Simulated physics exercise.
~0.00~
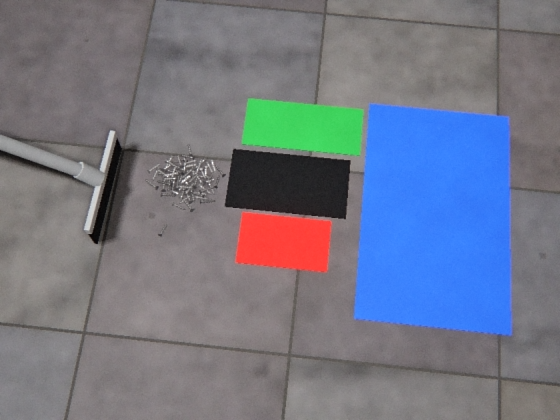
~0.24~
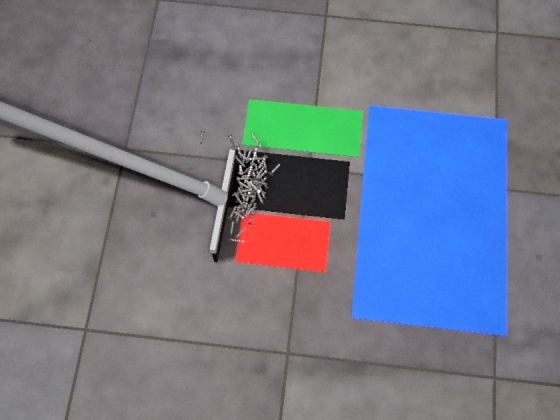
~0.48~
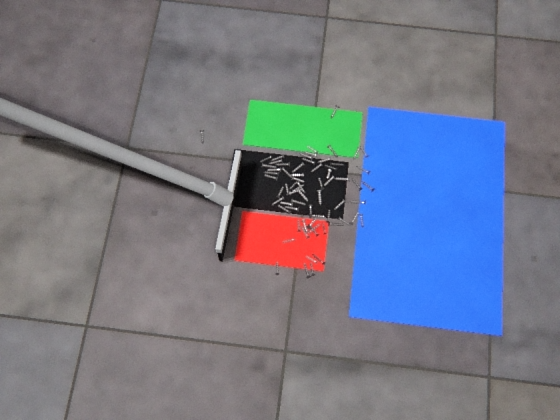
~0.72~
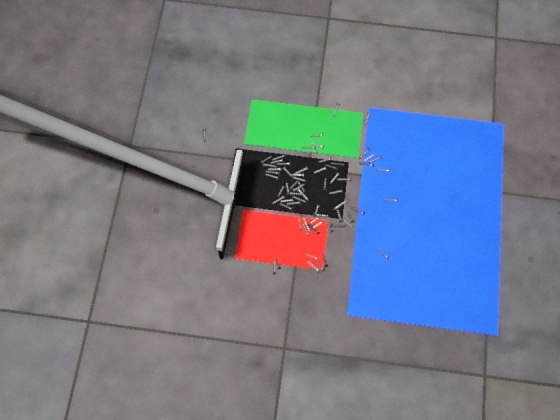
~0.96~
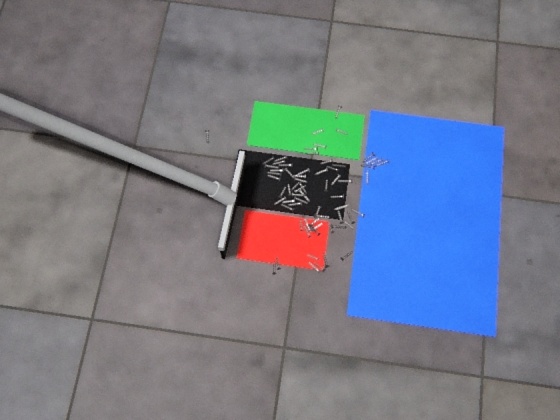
A squeegee on a long grey handle reaches in from the left over a grey tiled floor, seen from above at a slant. To its right lies a loose pile of small silvery screws, then green, black and red sheets stacked one below another, with a large blue sheet beyond them. The squeegee pushes right, sweeping the screws against its blade and onto the black sheet. It stops by the sheets' left edge while the screws slide on and spread. They settle mostly on the black, with some on the red and a few on the green, blue and bare tiles.
